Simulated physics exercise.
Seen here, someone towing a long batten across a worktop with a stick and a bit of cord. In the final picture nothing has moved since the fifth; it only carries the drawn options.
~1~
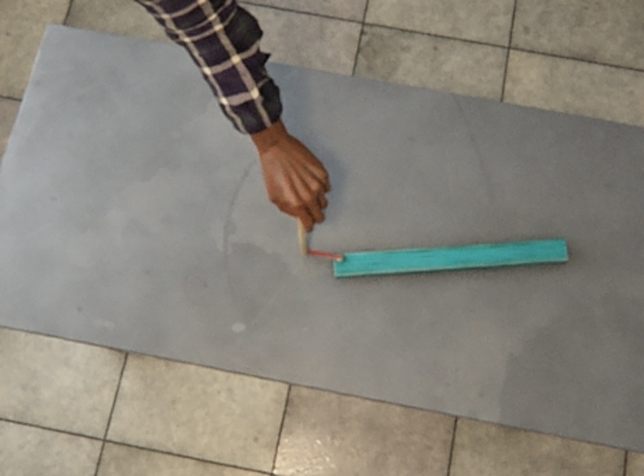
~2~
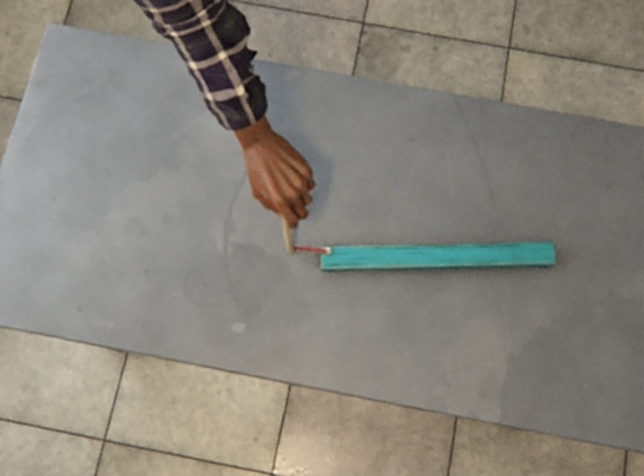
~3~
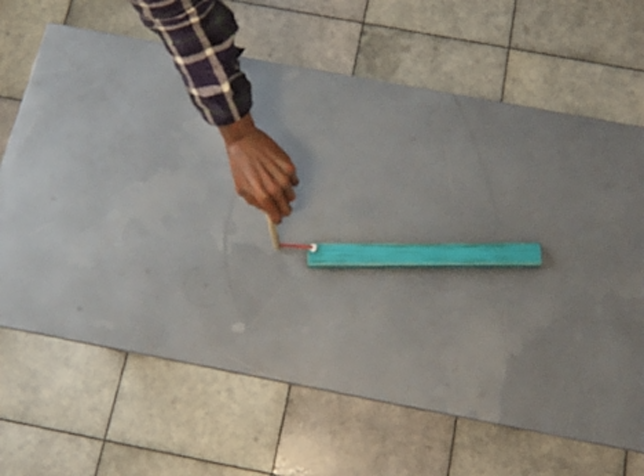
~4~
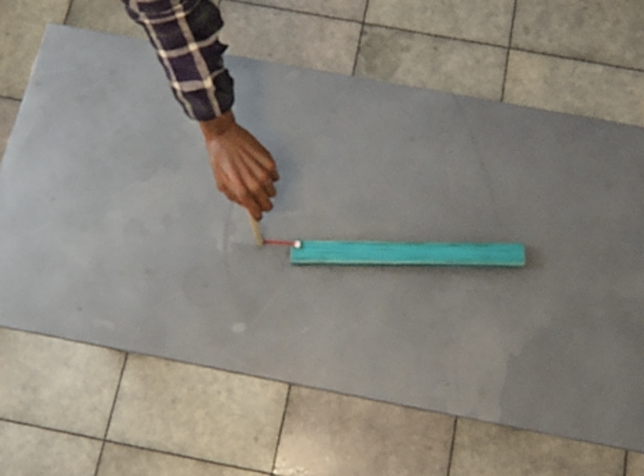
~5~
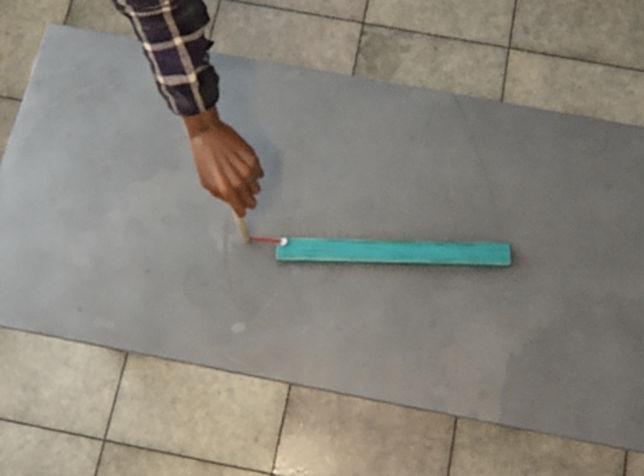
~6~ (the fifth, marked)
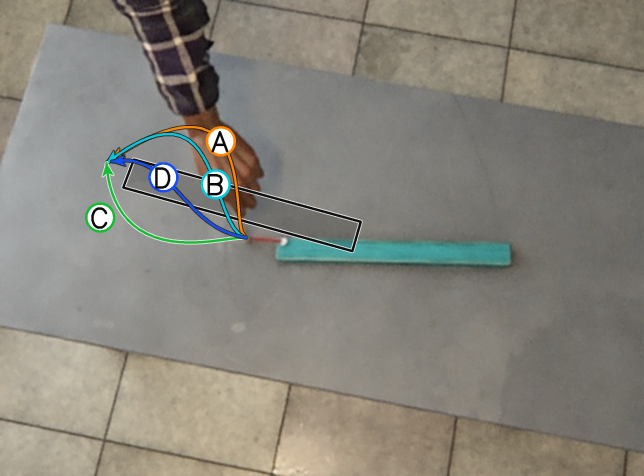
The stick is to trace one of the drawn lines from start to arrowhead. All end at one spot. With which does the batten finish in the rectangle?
Only D brings it into the box.
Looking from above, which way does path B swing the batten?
It turns clockwise.
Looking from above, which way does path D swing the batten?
Clockwise.
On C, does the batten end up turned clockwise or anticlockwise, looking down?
On that path, clockwise.
On the copy, A from (246, 238) via (215, 136) to (111, 160); B from (246, 238) via (199, 150) to (107, 163); C from (246, 238) via (147, 234) to (107, 163); D from (246, 238) via (180, 194) to (112, 162); the outline at (241, 205).
On D. First, foot of the stick (195, 210), middle of the batten (338, 240).
Then, foot of the stick (156, 172), middle of the batten (289, 221).
Finally, foot of the stick (107, 164), middle of the batten (242, 205); it lies in the outline.
By contrast, A leaves its middle at (248, 184); B leaves its middle at (246, 190); C leaves its middle at (234, 223).
